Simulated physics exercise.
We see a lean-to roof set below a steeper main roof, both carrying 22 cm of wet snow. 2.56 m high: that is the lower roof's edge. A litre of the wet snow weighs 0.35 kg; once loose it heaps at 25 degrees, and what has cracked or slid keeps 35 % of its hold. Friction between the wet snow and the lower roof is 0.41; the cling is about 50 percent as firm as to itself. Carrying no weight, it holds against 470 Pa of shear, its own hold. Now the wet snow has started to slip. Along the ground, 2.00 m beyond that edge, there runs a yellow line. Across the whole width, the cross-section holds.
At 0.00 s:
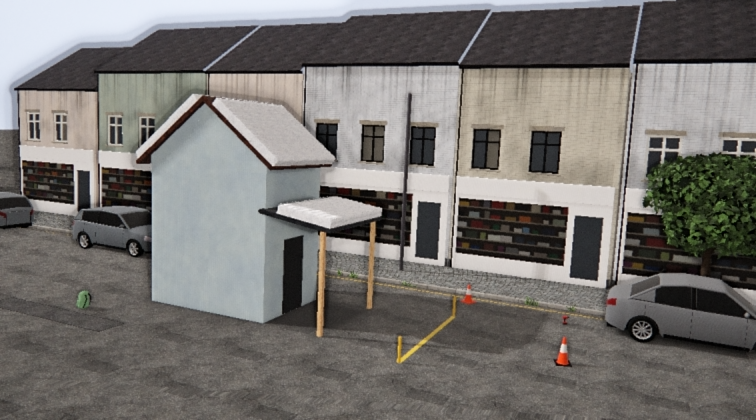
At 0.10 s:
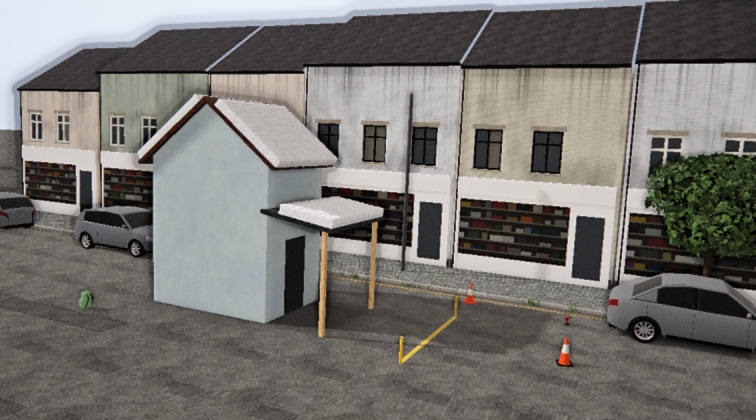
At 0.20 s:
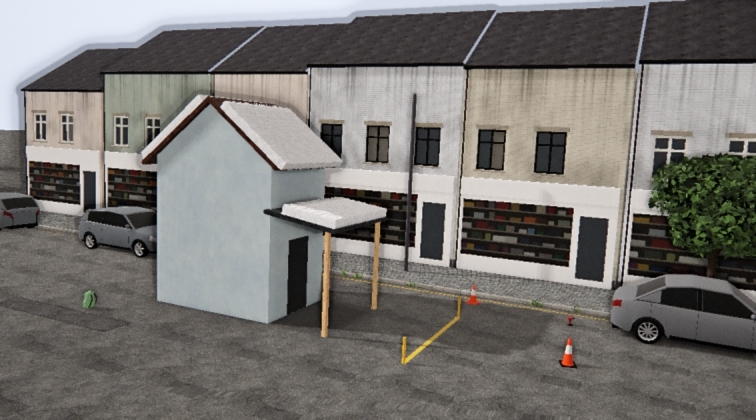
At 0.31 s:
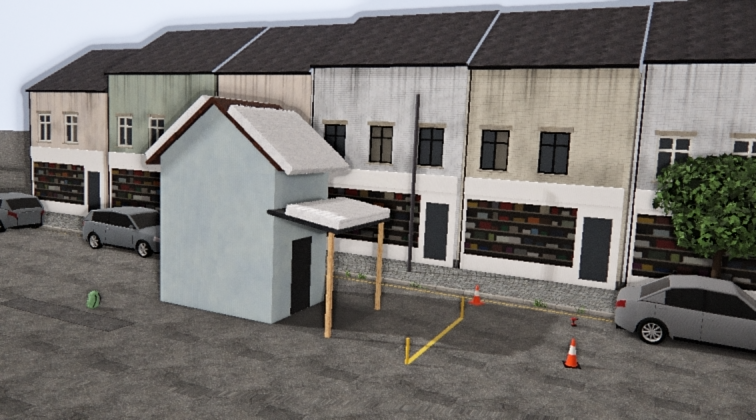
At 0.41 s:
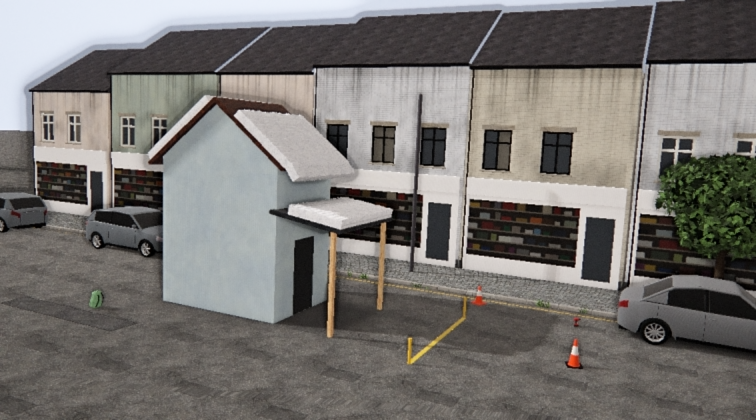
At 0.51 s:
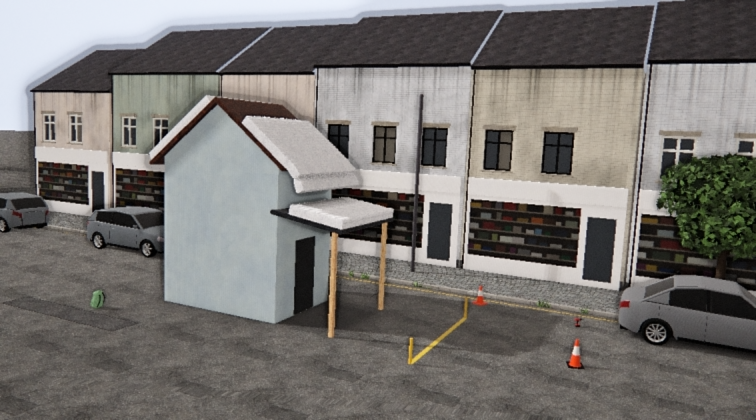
Thick white snow sliding slowly down the right slope of a small pale blue building's steep roof, baring dark red-brown roofing near the ridge.
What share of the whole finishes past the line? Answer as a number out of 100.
I would say 22 per cent of the whole.
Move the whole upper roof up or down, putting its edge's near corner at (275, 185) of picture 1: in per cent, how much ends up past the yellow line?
I'd put it at close to 4 percent.
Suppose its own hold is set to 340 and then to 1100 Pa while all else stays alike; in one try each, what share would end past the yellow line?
You'd see 30 percent the first time and 2 percent the second.
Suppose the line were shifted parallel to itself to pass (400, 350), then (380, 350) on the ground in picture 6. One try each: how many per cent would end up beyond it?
The first line gives 35 in a hundred and the second 45 in a hundred.
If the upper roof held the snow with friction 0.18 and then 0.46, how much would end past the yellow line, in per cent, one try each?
I'd say 20 %, followed by 2 %.
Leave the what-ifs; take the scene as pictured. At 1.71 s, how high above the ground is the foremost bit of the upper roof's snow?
About 0.2 m.
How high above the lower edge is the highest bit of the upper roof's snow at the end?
Roughly 0.5 m.
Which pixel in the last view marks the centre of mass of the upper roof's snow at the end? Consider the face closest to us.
It sits close to (389, 313).
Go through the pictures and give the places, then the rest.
In the first frame, foremost bit of the wet snow at (274, 157).
In the second frame, foremost bit of the wet snow at (277, 158), its middle shifted 2.6 cm.
In the third frame, foremost bit of the wet snow at (282, 166), its middle shifted 10 cm, 4 % of it past the upper edge, in one piece.
In the fourth frame, foremost bit of the wet snow at (289, 171), its middle shifted 23 cm, 10 % of it past the upper edge, in one piece.
In the fifth frame, foremost bit of the wet snow at (296, 171), its middle shifted 42 cm, 18 % of it past the upper edge, cracking.
In the sixth frame, foremost bit of the wet snow at (302, 183), its middle shifted 66 cm, 29 % of it past the upper edge, cracking.
After 1.06 s, none is below the lower edge and 0 % is past the line.
After 1.71 s, 51 % is below the lower edge and 1 % is past the line.
After 2.35 s, 59 % is below the lower edge and 22 % is past the line.
After 3.00 s, 59 % is below the lower edge and 22 % is past the line.
After 3.10 s, 59 % is below the lower edge and 22 % is past the line.
